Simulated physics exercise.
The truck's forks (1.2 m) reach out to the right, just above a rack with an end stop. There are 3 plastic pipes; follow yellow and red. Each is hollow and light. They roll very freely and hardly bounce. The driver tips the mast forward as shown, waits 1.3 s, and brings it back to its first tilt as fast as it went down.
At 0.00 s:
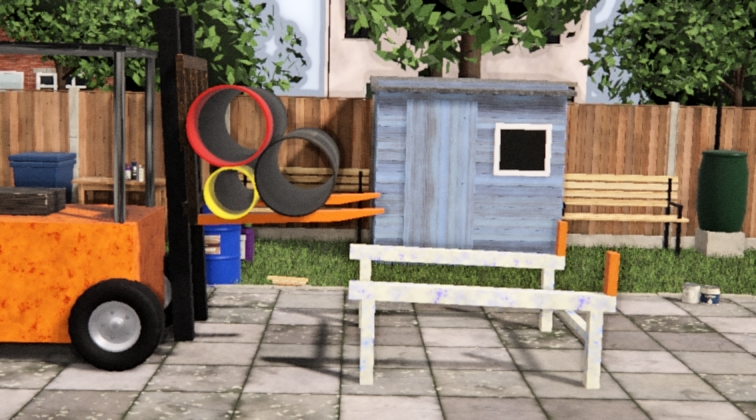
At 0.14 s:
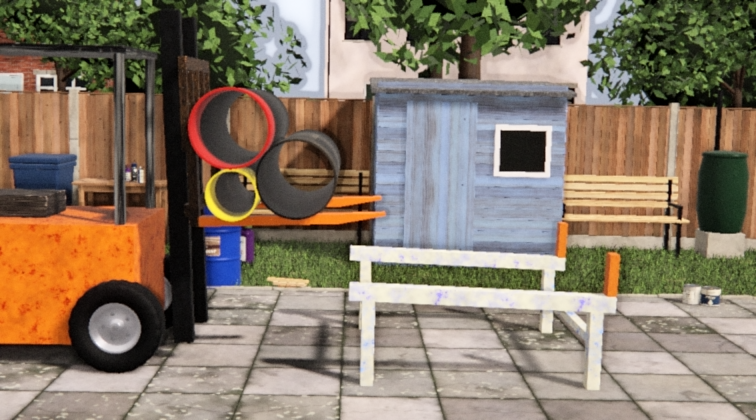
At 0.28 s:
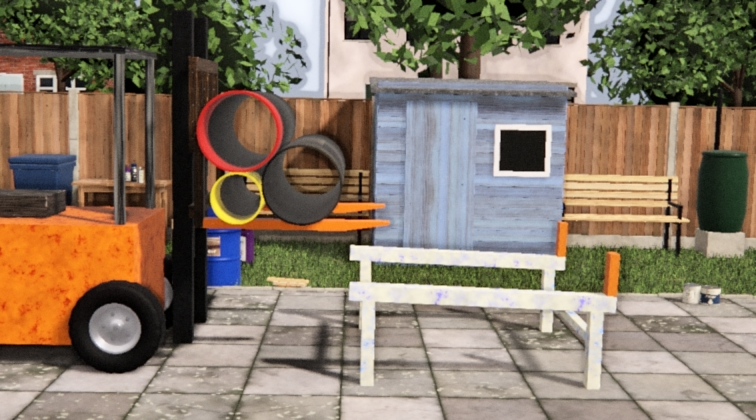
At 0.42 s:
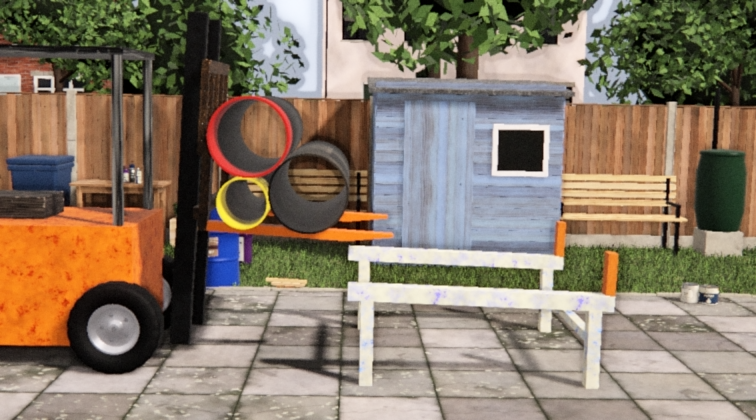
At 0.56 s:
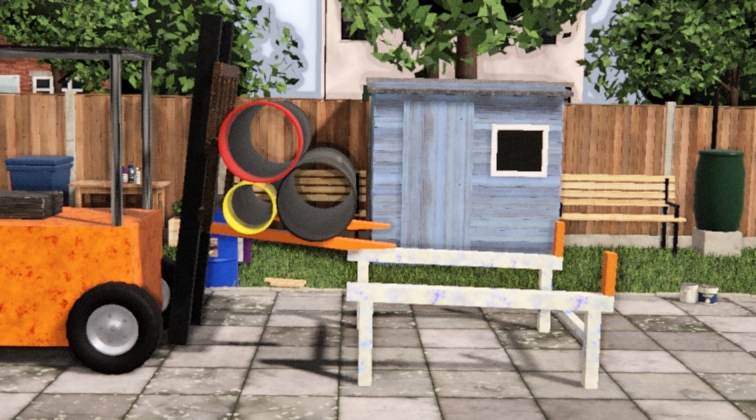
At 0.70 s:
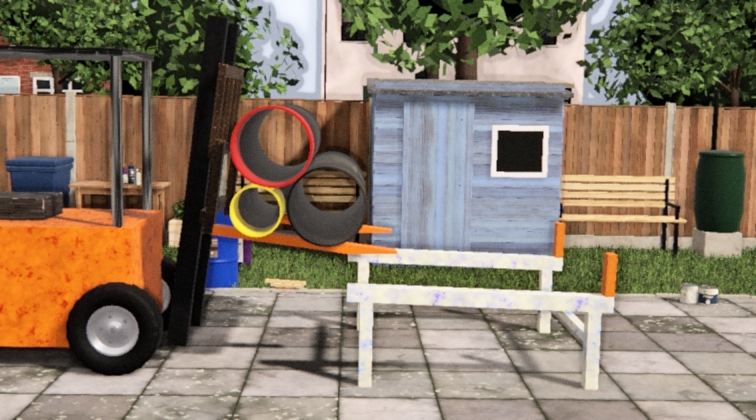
An orange forklift tilts its mast forward, lowering the fork tips as three pipes shift right.
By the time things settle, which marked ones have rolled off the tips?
Yellow leaves the forks. Red goes onto the rack.
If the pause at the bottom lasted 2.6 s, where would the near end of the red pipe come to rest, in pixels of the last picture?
Around (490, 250).
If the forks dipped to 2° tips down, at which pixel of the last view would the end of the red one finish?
Around (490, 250).
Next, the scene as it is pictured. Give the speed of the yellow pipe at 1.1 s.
Near 0.4 m/s.
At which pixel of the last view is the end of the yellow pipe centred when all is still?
At about (424, 264).
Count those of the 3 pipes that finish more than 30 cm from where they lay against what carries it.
The count is 3.
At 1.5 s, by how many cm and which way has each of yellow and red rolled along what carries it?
Yellow 30 right, red 70 right.
By 1.1 s, yellow is on the forks, 80 cm from the tips, rolling right; red is up on others, 65 cm from the tips, rolling right; 0 off the forks so far.
By 1.5 s, yellow is on the forks, 65 cm from the tips, rolling right; red is up on others, 25 cm from the tips, rolling right; 1 off the forks so far.
By 2.0 s, yellow is on the forks, 40 cm from the tips, rolling right; red is in the air, 115 cm from the rack's far end, rolling right; 2 off the forks so far.
By 2.6 s, yellow is in the air, 135 cm from the rack's far end, rolling right; red is on the rack, 80 cm from the rack's far end; 3 off the forks so far.
Finally (3.2 s), yellow is on the rack, 120 cm from the rack's far end; red is on the rack, 80 cm from the rack's far end; 3 off the forks so far.
